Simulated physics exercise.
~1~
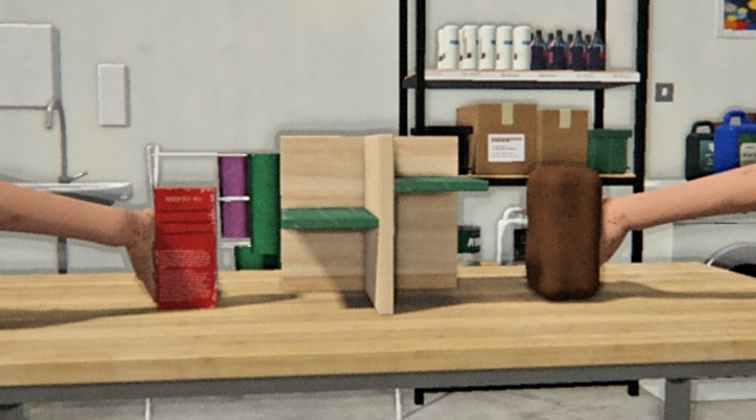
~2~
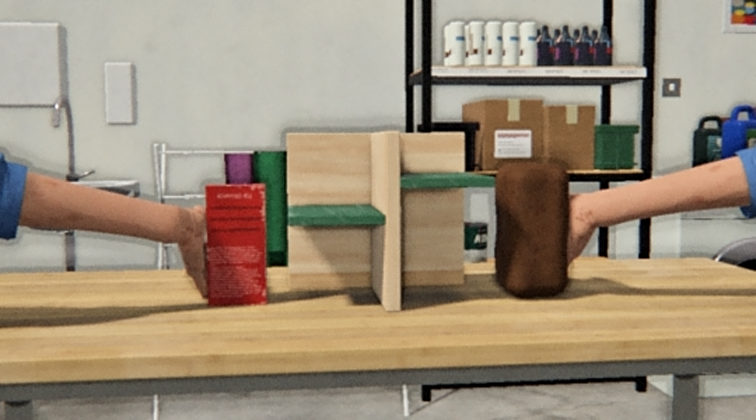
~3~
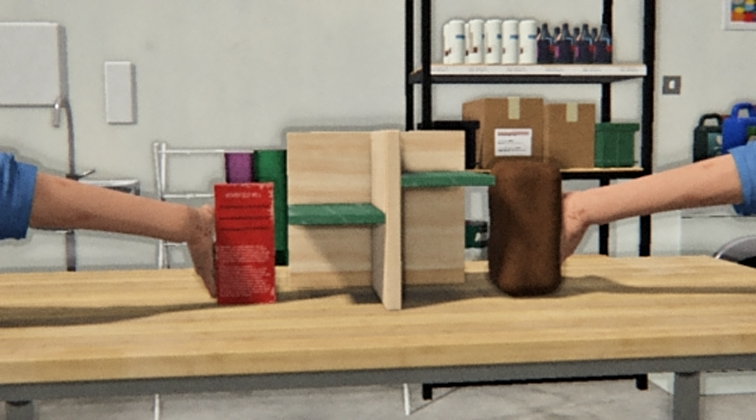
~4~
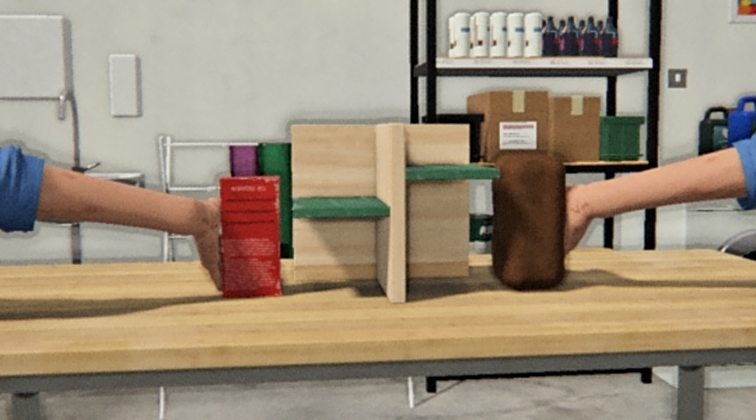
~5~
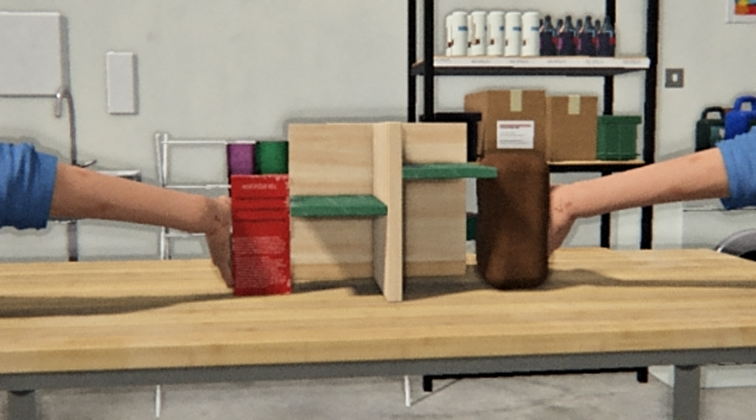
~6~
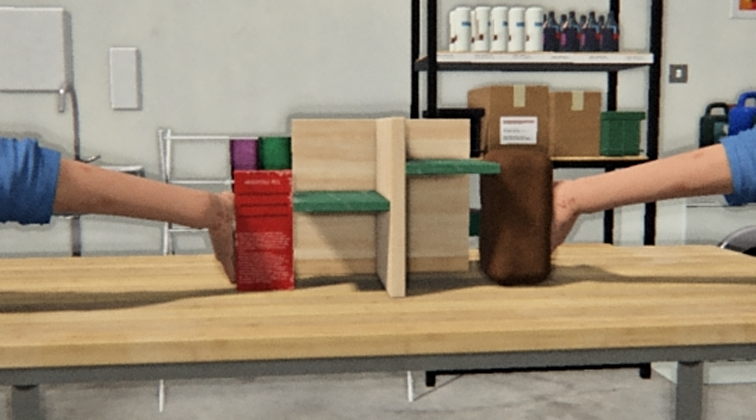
In this clip, two hands on a wooden workbench slide an upright red packet rightward and a brown loaf leftward toward a small wooden rack with green shelves between them, and both items end up stopped at its sides, still held and not inside.
